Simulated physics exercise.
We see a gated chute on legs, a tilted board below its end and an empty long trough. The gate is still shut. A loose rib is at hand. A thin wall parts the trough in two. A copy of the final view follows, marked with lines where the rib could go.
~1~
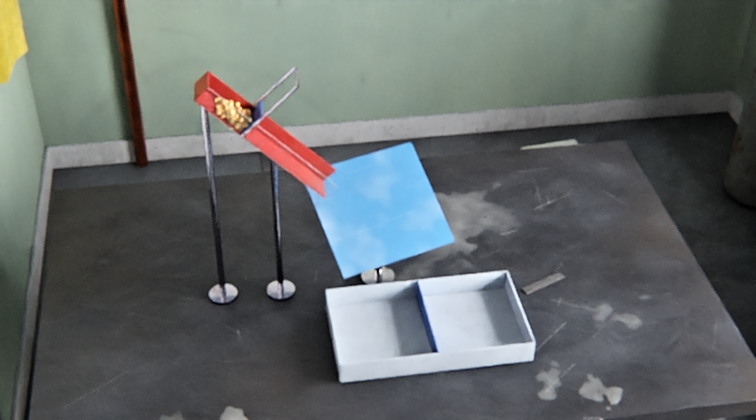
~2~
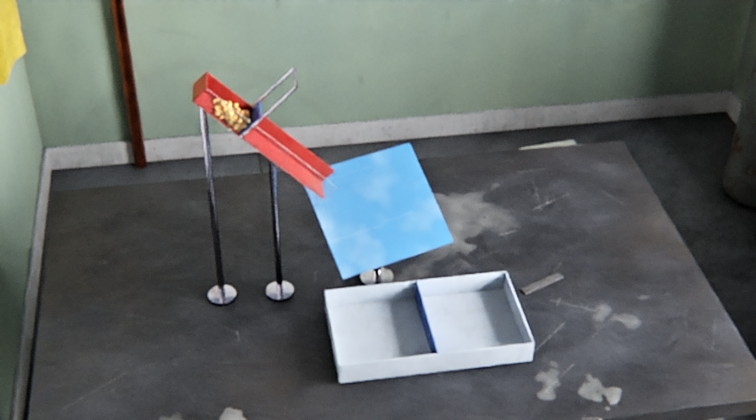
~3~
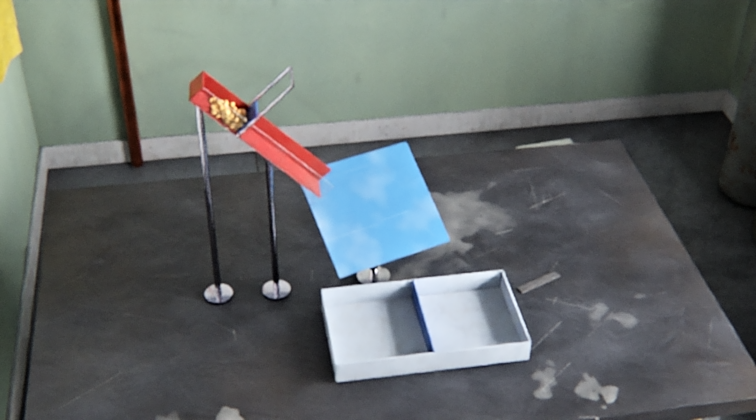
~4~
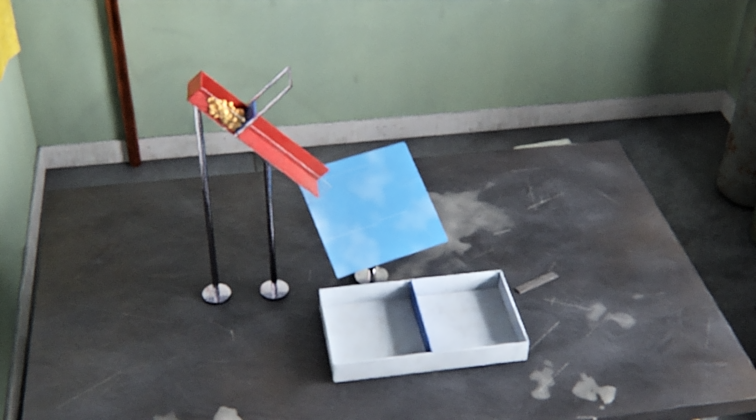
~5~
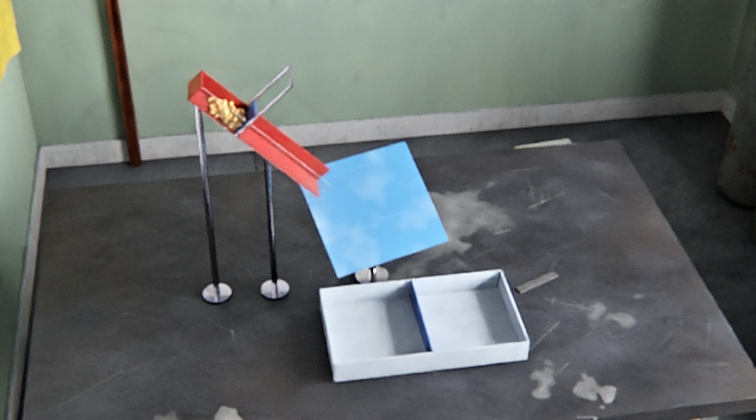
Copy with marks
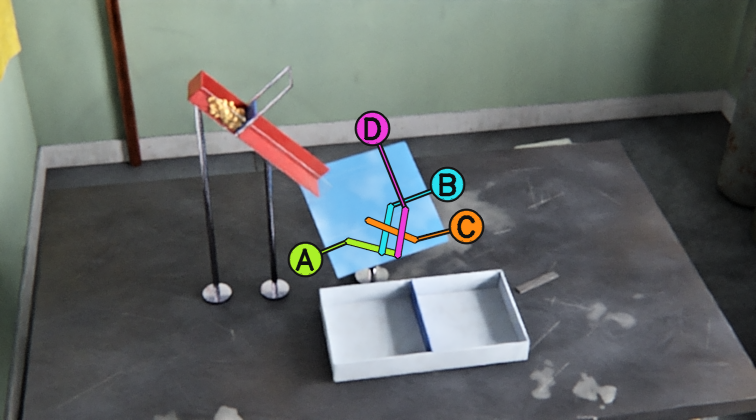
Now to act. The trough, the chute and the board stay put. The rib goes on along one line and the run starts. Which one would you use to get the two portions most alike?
Go for C.
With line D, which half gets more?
Left.
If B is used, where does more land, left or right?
More lands on the left.
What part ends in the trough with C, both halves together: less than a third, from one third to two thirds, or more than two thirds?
Line C gives more than two thirds.
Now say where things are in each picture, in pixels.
The first picture shows load behind the gate at (233, 112), dried chickpeas; lip of the chute at (324, 190), sloping fairly steeply.
The second picture shows middle of the board at (378, 208), tilted fairly steeply; middle of its low edge at (400, 260); of its high edge at (356, 158).
The third picture shows front corners of the trough at (336, 364) and (530, 342); front end of its middle wall at (434, 353); gate still shut at (254, 111).
The fourth picture shows middle of the load at (227, 112); lip at (317, 189).
The fifth picture shows middle of the load at (227, 111); lip at (318, 189).
On the marked copy, line A from (348, 241) to (397, 254); line B from (390, 206) to (381, 252); line C from (368, 220) to (415, 239); line D from (405, 209) to (397, 255).
If A is chosen, of what is caught, a small part in the left half, nearly all in the right.
If B is chosen, of what is caught, nearly all in the left half, a small part in the right.
If C is chosen, of what is caught, about two thirds in the left half, about a third in the right.
If D is chosen, of what is caught, nearly all in the left half, a small part in the right.
